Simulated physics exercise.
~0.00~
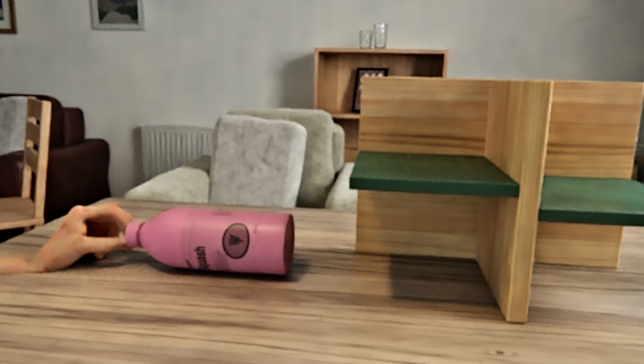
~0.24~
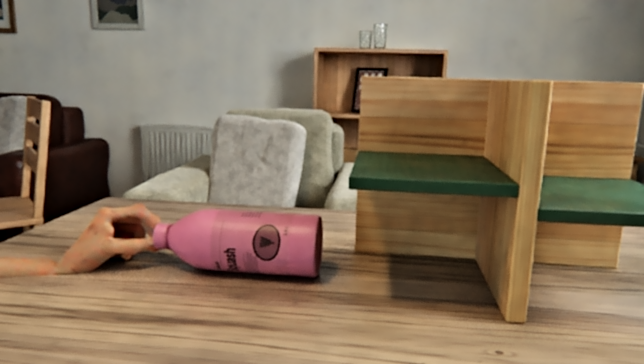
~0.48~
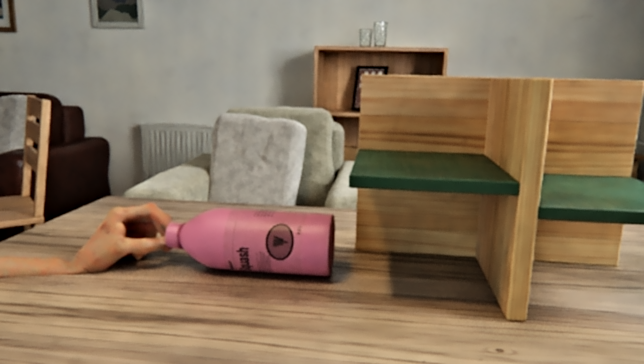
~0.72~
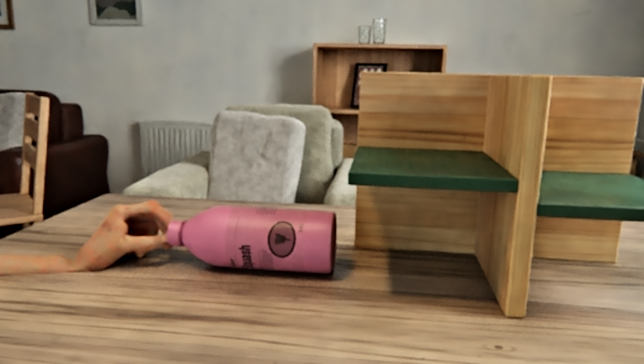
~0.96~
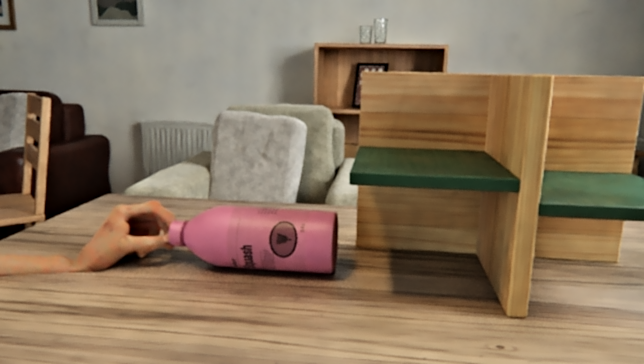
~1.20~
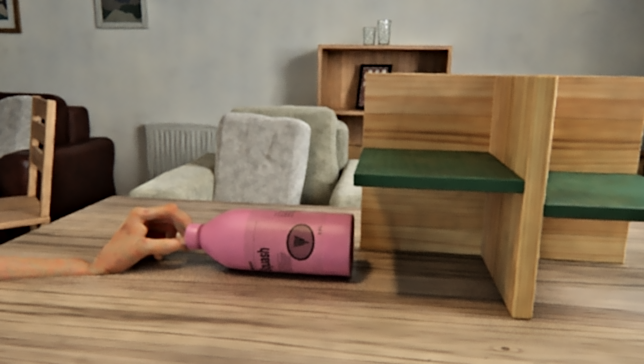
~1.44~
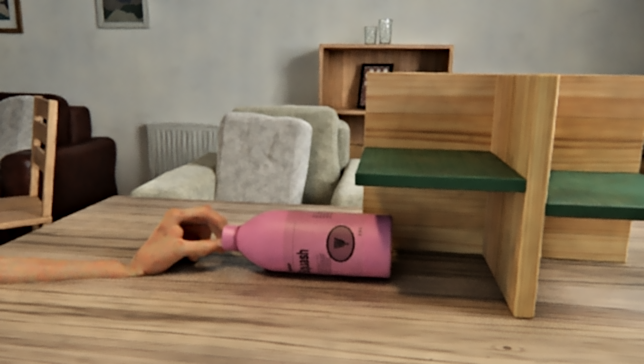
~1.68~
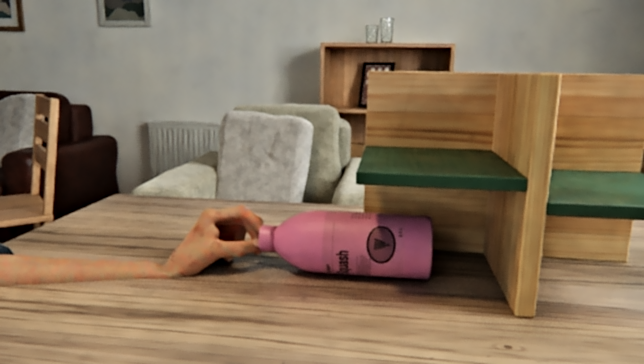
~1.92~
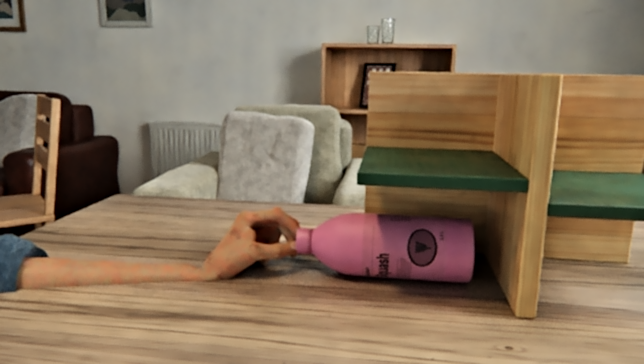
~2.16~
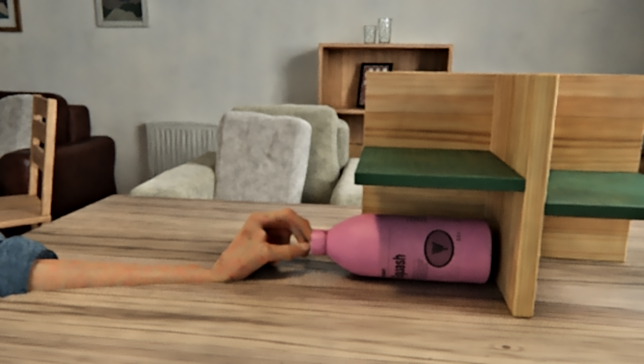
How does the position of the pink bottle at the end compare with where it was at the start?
At the start the pink bottle lies out on the open table to the left of the wooden unit. By the end it is farther right, with most of its body beneath the left green ledge.
